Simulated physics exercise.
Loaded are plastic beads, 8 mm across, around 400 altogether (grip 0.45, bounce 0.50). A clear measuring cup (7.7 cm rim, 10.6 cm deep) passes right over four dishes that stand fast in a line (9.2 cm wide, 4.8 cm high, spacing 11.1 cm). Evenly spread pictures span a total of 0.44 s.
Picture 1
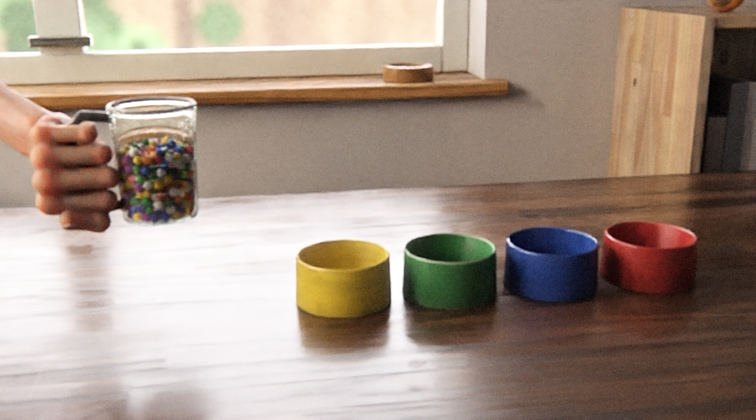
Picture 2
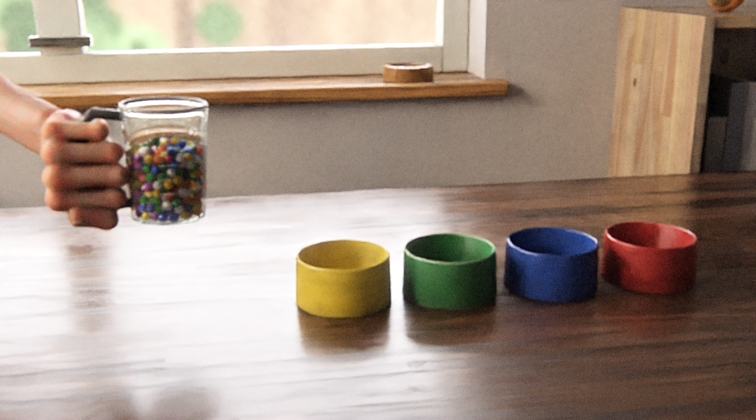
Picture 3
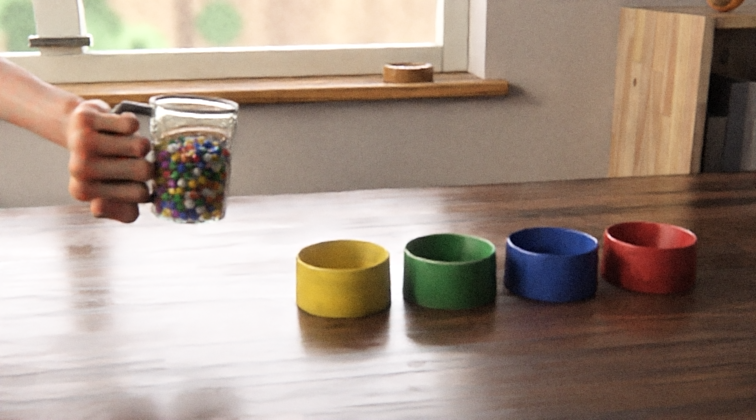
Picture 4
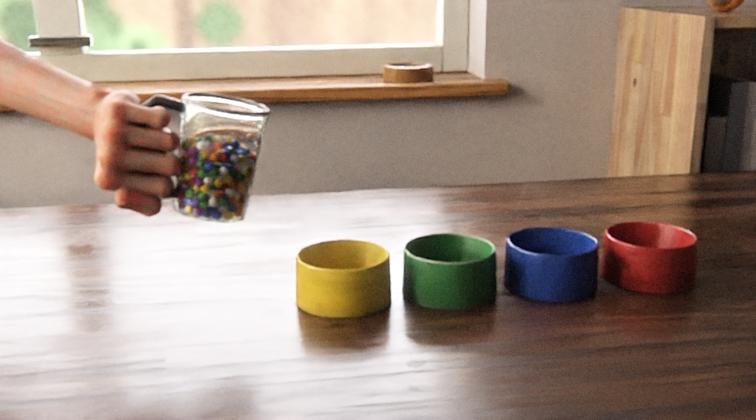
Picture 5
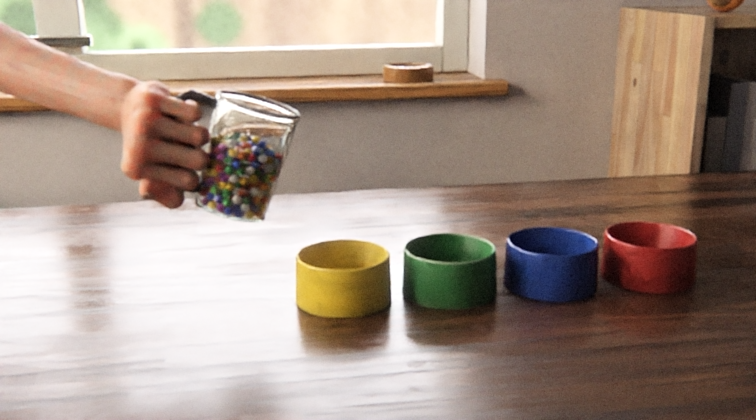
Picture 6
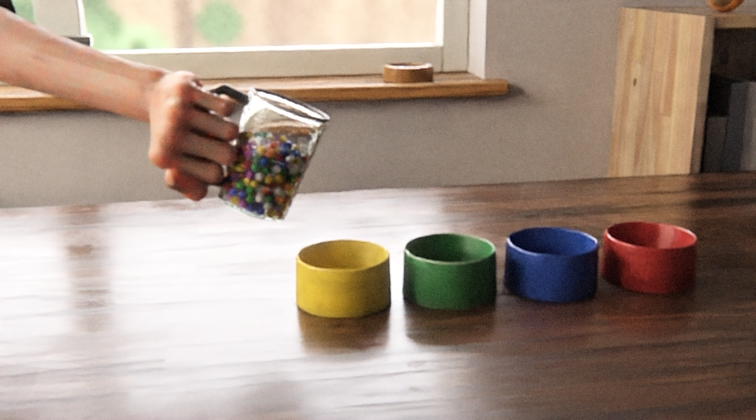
Hand carrying a clear cup of multicoloured beads rightward, gradually tilting it, near yellow, green, blue and red dishes on a table.
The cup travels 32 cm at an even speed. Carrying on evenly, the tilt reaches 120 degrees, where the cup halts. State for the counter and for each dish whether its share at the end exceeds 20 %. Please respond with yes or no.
Red dish no, blue dish yes, green dish no, yellow dish no, counter no.
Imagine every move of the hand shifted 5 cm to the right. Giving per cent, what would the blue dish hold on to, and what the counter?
Shares - blue 60 / counter 40.
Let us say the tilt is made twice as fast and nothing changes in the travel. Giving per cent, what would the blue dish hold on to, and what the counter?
In that case you'd see blue at 80 and the counter at 10.
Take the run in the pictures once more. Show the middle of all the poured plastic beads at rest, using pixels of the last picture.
Somewhere near (552, 259) in the last picture.
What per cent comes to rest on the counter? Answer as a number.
The share comes to some 0 percent.
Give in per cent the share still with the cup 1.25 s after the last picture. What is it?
Some 100 per cent of the load.
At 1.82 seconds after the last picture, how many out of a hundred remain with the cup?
Approx. 5 % - an estimate.
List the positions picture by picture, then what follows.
In the first frame, cup at (156, 161), tilt 0 degrees, lip at (194, 103), moved 0.0 cm; middle of the pieces at (156, 177); yellow dish at (343, 255); green dish at (450, 248); blue dish at (552, 241); red dish at (651, 235).
In the second frame, cup at (166, 160), tilt 2 degrees, lip at (206, 104), moved 0.9 cm; middle of the pieces at (166, 177).
In the third frame, cup at (192, 159), tilt 7 degrees, lip at (237, 107), moved 3.3 cm; middle of the pieces at (190, 175).
In the fourth frame, cup at (218, 158), tilt 12 degrees, lip at (268, 111), moved 5.7 cm; middle of the pieces at (214, 174).
In the fifth frame, cup at (245, 157), tilt 18 degrees, lip at (298, 115), moved 8.2 cm; middle of the pieces at (239, 172).
In the sixth frame, cup at (271, 156), tilt 23 degrees, lip at (328, 119), moved 10.7 cm; middle of the pieces at (264, 170); yellow dish at (343, 255); green dish at (450, 248); blue dish at (552, 241); red dish at (651, 235).
Then, 0.75 s after the last picture, tilt 68 degrees; cup holds 100 %.
Then, 1.25 s after the last picture, tilt 99 degrees; cup holds 100 %.
Then, 1.82 s after the last picture, tilt 120 degrees; cup holds 5 %, blue 90 %.
In the end, red 0 %, blue 100 %, green 0 %, yellow 0 %, counter 0 %.
